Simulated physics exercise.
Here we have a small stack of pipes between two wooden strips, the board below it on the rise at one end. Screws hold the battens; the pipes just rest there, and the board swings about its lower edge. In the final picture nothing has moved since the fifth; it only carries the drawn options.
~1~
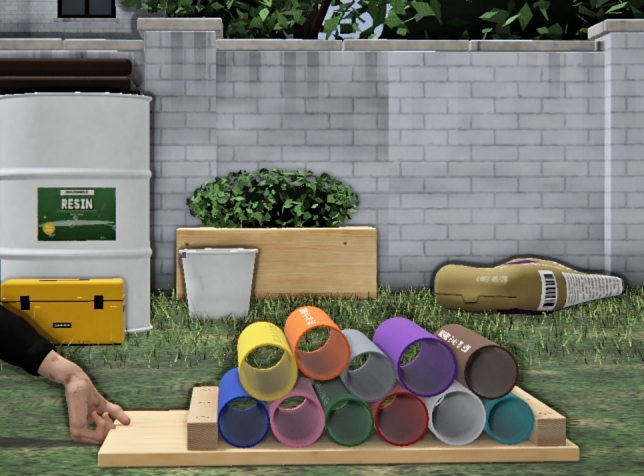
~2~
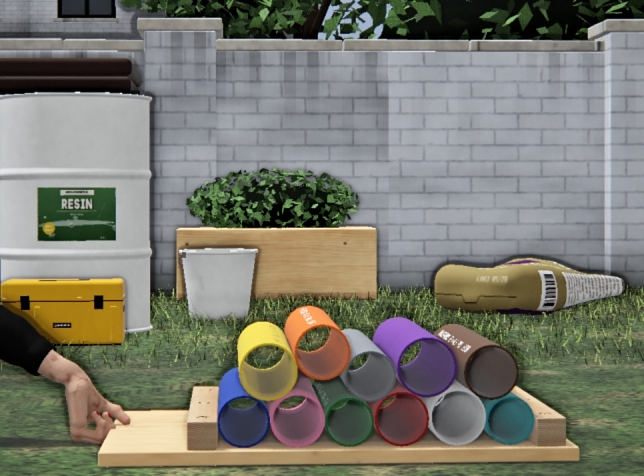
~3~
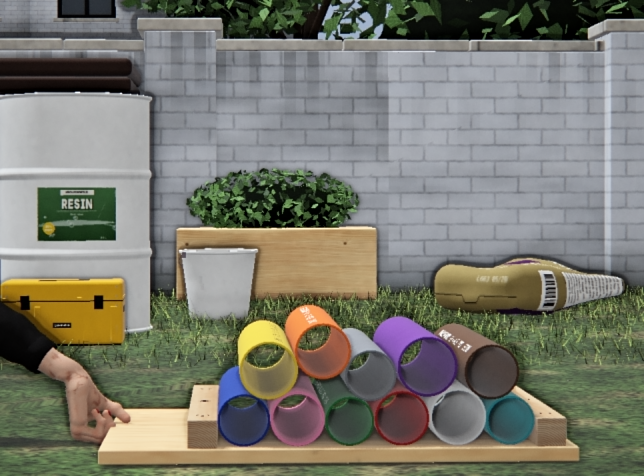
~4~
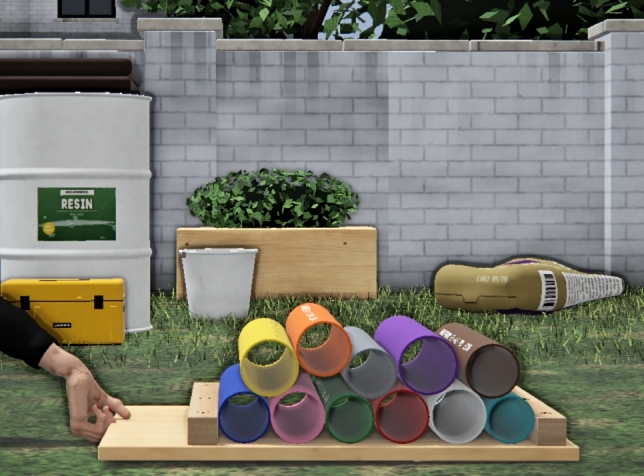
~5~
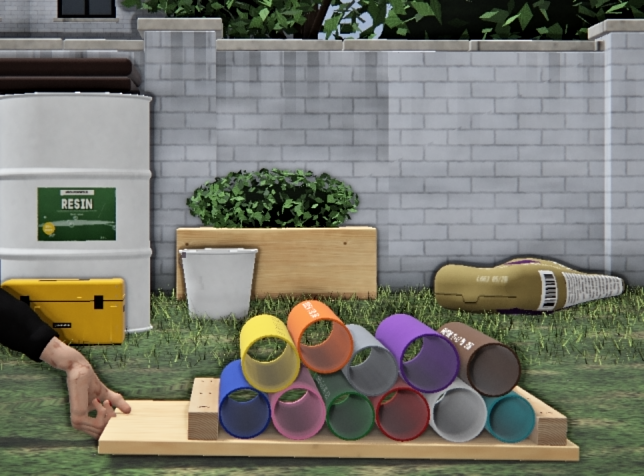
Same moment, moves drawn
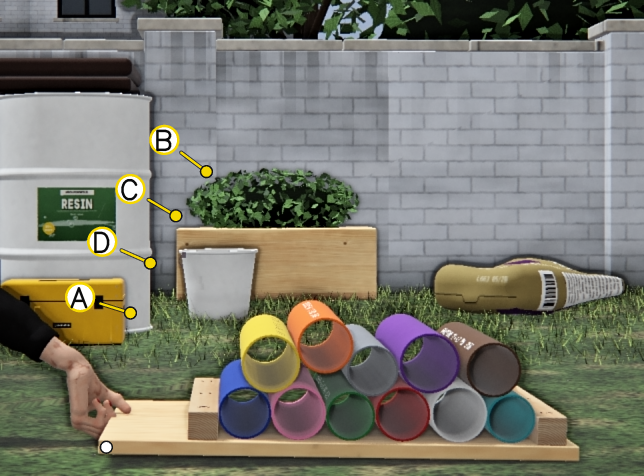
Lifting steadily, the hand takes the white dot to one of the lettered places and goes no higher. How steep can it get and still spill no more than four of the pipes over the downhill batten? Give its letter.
The highest mark that will do is D.
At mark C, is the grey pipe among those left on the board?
No.
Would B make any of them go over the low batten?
At B: Yes.
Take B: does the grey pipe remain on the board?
No.
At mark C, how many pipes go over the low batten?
With C, five.
On the copy, A at (131, 313); B at (207, 171); C at (176, 216); D at (150, 263); the white dot at (106, 447).
On D. First, board at 15°.
Then, board at 24°.
Finally, board at 24°, one over the low batten (brown).
By contrast, A none over the low batten; B five over the low batten; C five over the low batten.
